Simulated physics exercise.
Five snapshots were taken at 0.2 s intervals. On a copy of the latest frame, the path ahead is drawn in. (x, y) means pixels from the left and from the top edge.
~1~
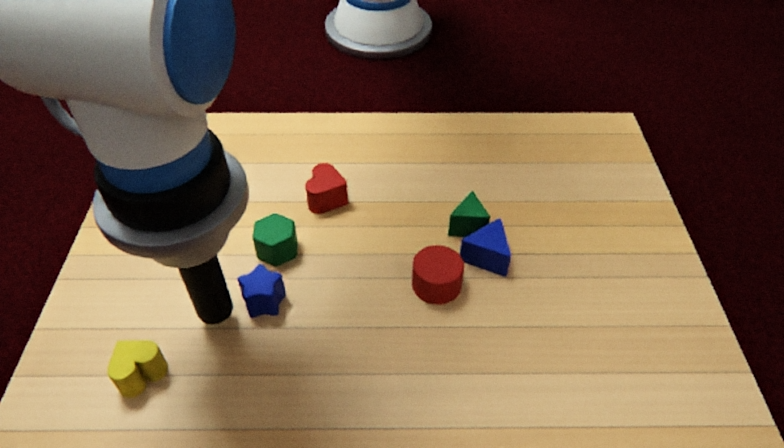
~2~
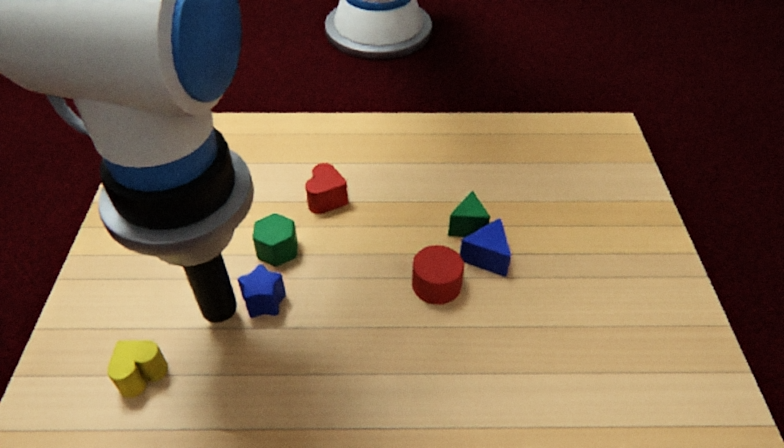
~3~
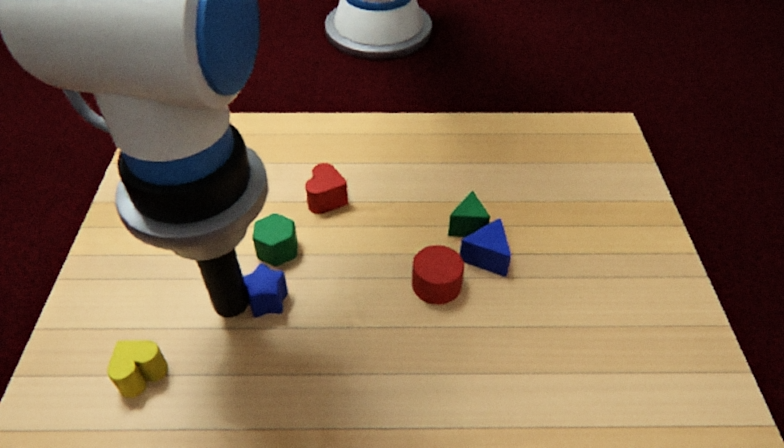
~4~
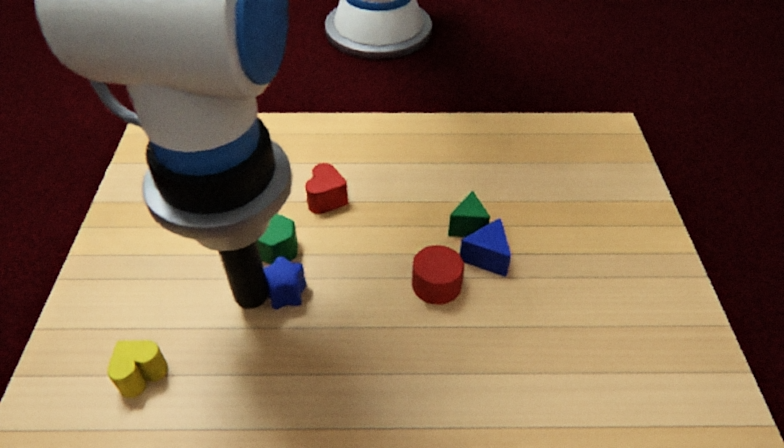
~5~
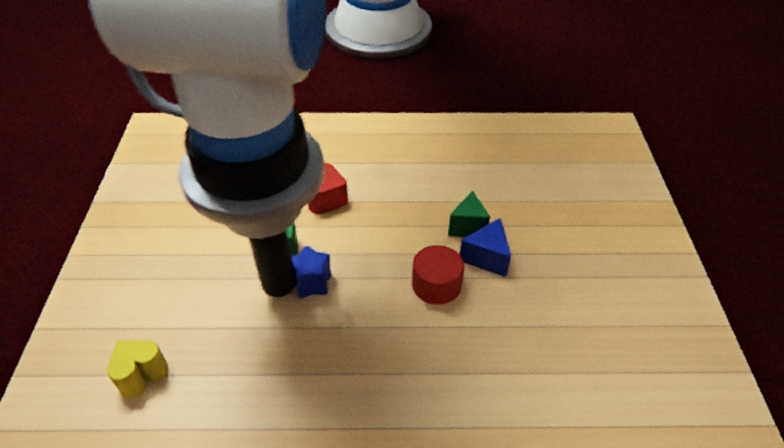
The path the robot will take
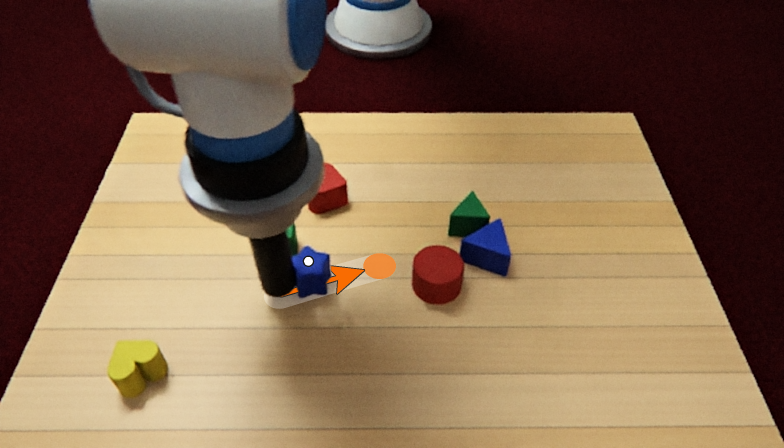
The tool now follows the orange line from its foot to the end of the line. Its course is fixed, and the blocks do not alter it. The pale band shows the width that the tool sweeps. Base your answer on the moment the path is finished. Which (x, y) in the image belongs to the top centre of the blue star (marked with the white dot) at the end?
The middle of its upper face should be somewhere near (407, 232).
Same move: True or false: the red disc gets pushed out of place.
Verdict: False.
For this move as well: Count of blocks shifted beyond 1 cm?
I expect just one block to be moved by more than 1 cm.
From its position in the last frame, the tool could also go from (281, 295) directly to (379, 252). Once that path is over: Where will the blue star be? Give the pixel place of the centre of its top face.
Close to (407, 221).
The drawn path runs from (281, 295) to (380, 266); the dot is on the blue star.
The first path, step by step. Halfway along, tool at (332, 268); blue star at (360, 246).
At the end, tool at (380, 255); green six-sided block not moved; blue star at (407, 232); red disc not moved.
